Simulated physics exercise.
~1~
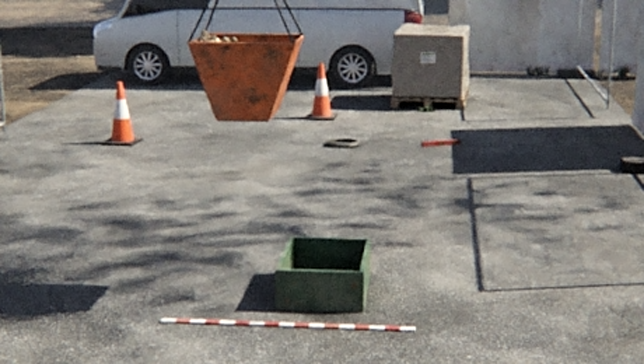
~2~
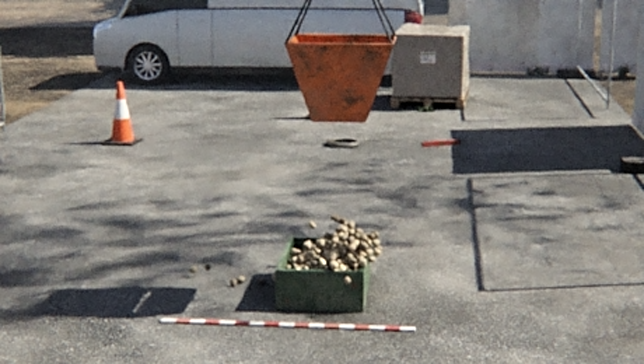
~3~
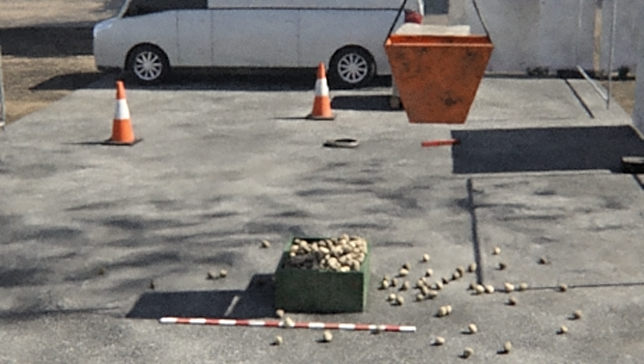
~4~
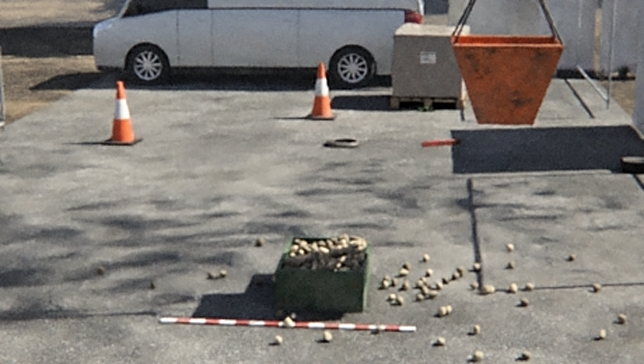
On a sunlit paved yard with a pale van, traffic cones and a large crate on a pallet at the back, an orange skip hangs from cables above and behind a green, open-topped bin. The skip moves steadily to the right without swinging. Round, pale stones soon heap up in the bin, with a few lying to its left. As the skip carries on right, the heap settles lower and many stones scatter across the ground to the right. At the end, most stones lie in the bin, while the skip hangs empty at the right.
